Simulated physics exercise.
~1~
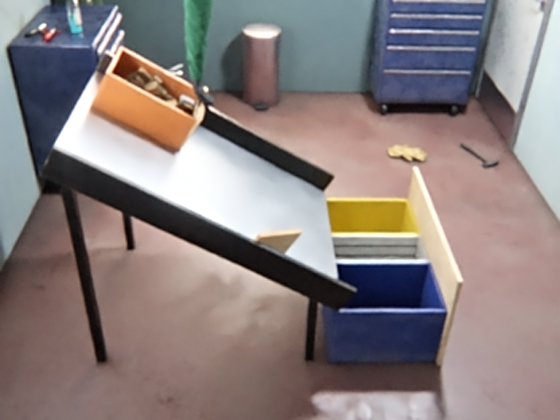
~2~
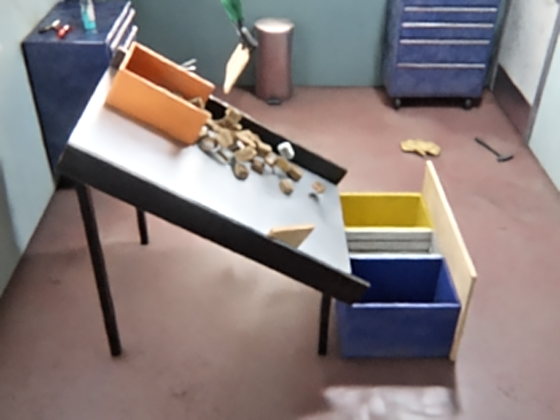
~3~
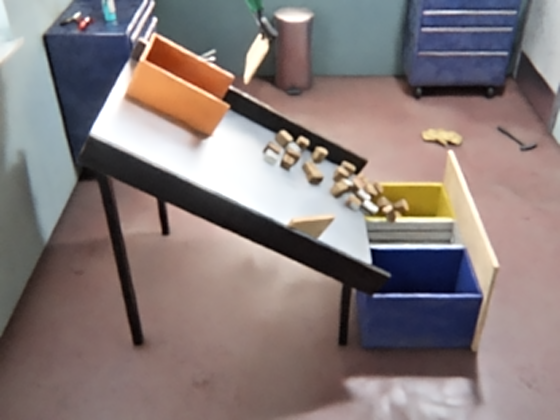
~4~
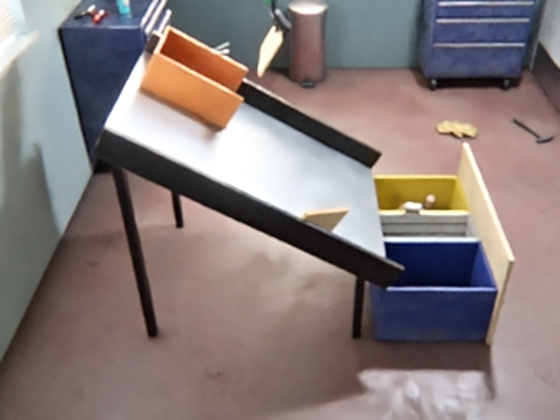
In a workshop with blue tool cabinets, small brown parcels spill from an orange pen atop a tilted table as a panel hangs clear. They tumble down the slope to the right and drop mostly into the far yellow tub, leaving the pen and slope empty of parcels.
